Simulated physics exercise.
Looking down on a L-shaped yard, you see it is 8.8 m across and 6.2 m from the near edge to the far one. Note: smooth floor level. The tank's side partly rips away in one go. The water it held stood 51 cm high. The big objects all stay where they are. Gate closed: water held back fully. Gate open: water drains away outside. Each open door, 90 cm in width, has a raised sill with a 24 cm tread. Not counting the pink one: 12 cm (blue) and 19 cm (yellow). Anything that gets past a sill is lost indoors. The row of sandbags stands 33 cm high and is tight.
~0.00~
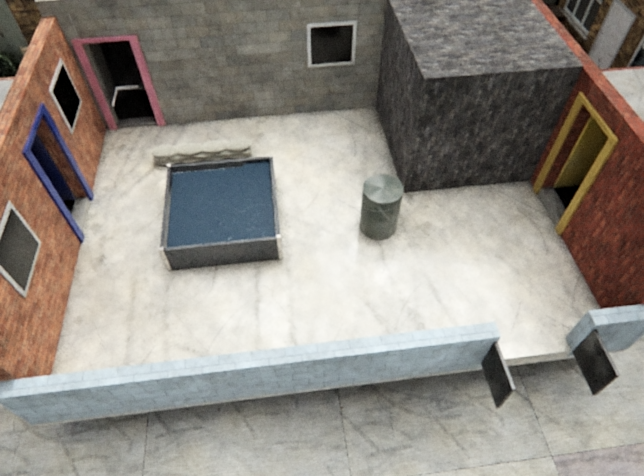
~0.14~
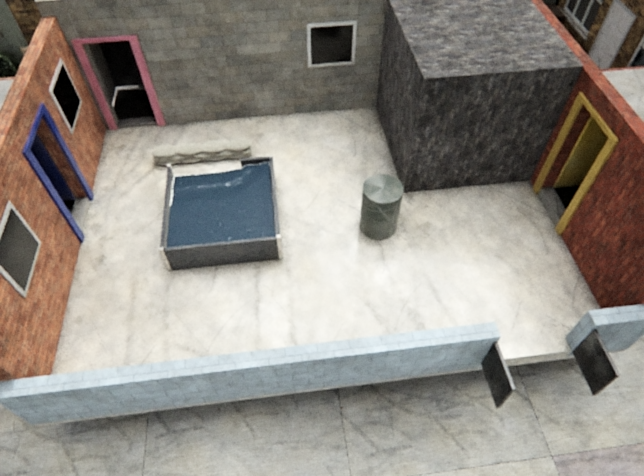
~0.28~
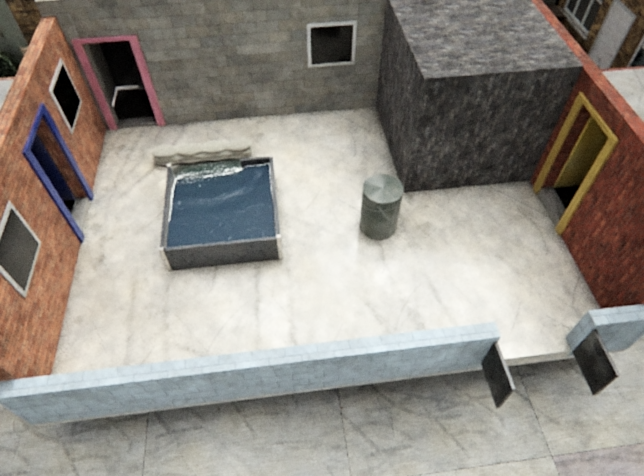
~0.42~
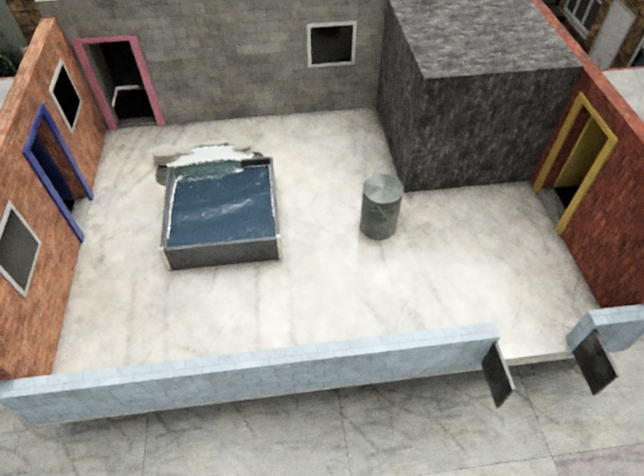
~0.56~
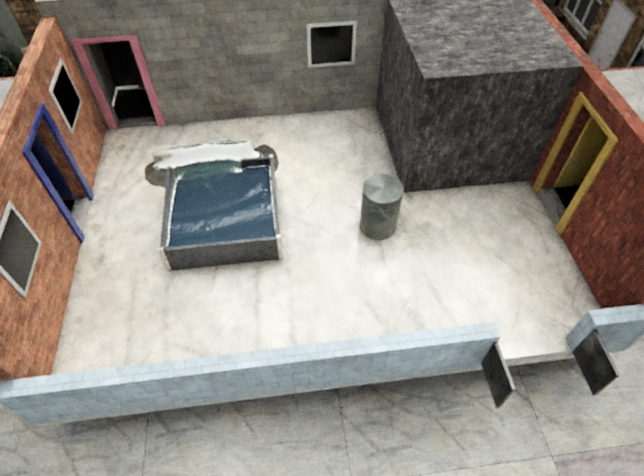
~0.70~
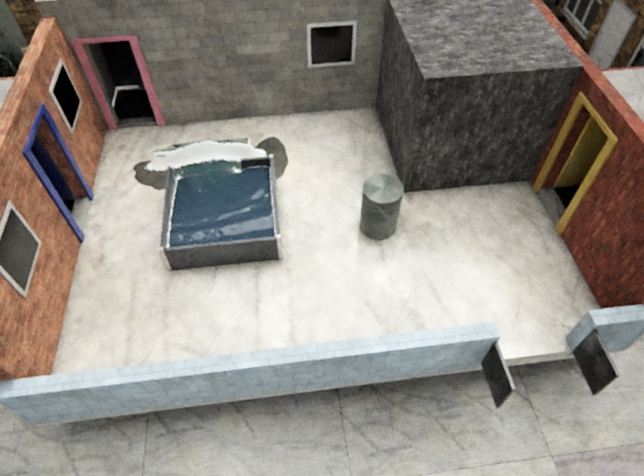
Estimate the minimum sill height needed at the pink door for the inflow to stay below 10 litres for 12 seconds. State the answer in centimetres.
An estimate of the minimum is 11.5 cm.
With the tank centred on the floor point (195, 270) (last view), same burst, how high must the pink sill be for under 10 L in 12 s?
Then close to 24 cm.
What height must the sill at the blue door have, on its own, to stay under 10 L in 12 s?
The blue door needs around 14.5 cm.
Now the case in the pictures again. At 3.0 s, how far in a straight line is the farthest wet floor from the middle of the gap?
Around 4.6 m from the gap.
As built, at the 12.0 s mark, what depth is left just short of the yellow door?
About 2.5 cm.
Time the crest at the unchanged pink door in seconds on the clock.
Crest at t of about 3.4 s.
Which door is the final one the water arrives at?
That would be the yellow door, last of all.
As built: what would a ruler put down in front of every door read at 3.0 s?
Blue door: 16 cm; yellow door: 0 cm; pink door: 11 cm.
After 1.4 s water covers 15 % of the floor, deepest (40 cm) near (211, 166); it has not reached the pink door.
After 3.0 s water covers 40 % of the floor, deepest (22 cm) near (211, 166); 11 cm at the pink door, 6 litres in over its 7 cm sill.
After 12.0 s water covers 90 % of the floor, deepest (7 cm) near (369, 209); 4 cm at the pink door, 40 litres in over its 7 cm sill.
At the pink door as built, the water arrived by 2.4 s and peaked near 11 cm at 3.4 s.
Run again over the same 12 s with other heights there, 18 litres in over 9.5 cm, 4 litres over 13.5 cm. The limit of 10 litres is kept from about 11.5 cm up.
